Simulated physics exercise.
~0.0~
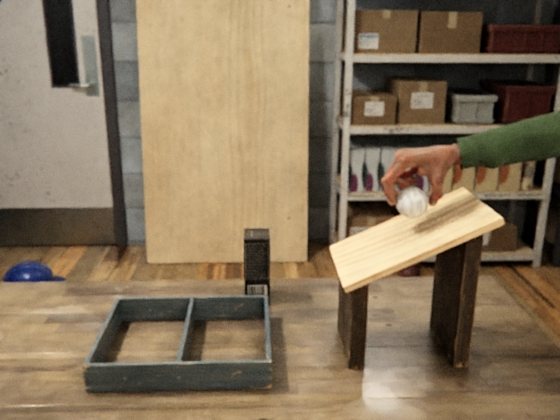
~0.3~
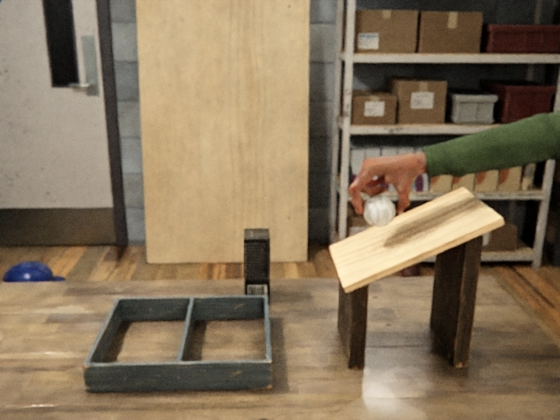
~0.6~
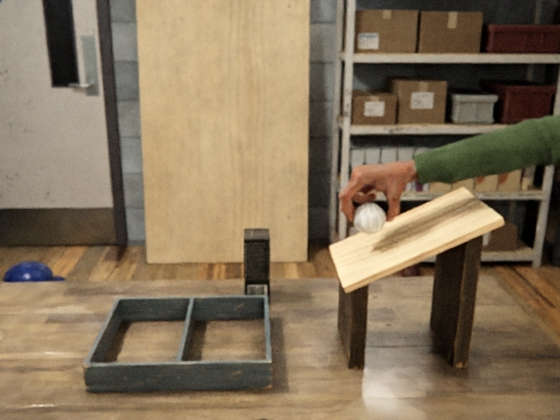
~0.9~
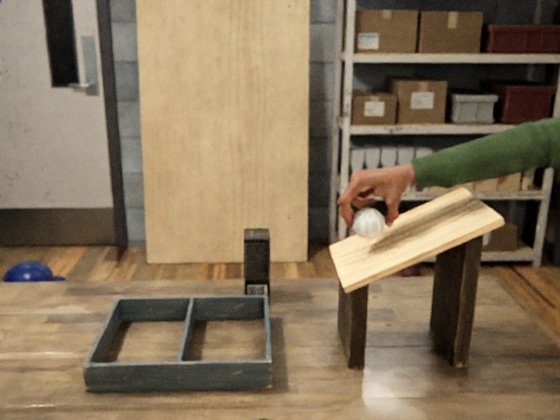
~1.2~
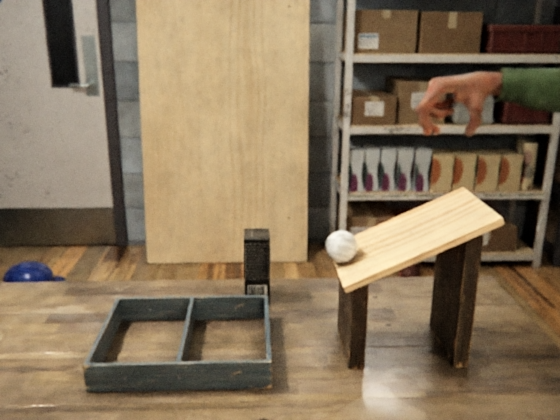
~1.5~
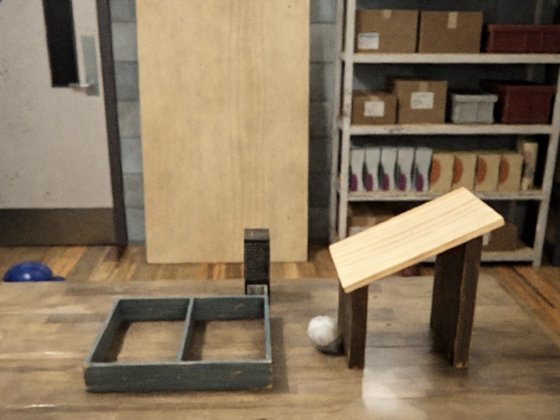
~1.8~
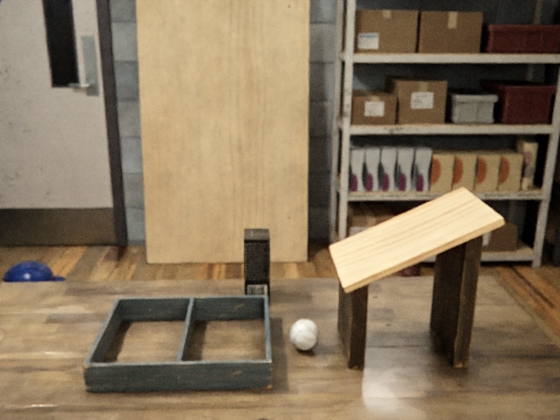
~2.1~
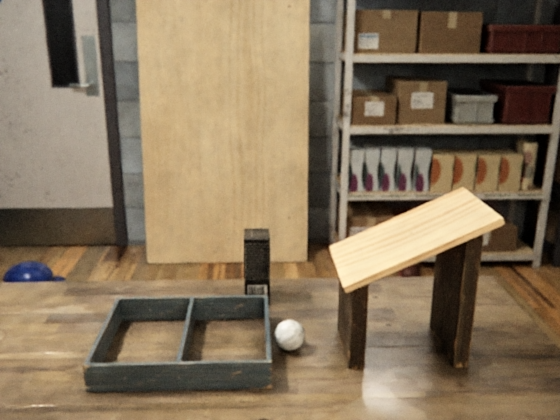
A white ball, released by a hand, drops off the sloping board and rolls left, stopping outside the tray.
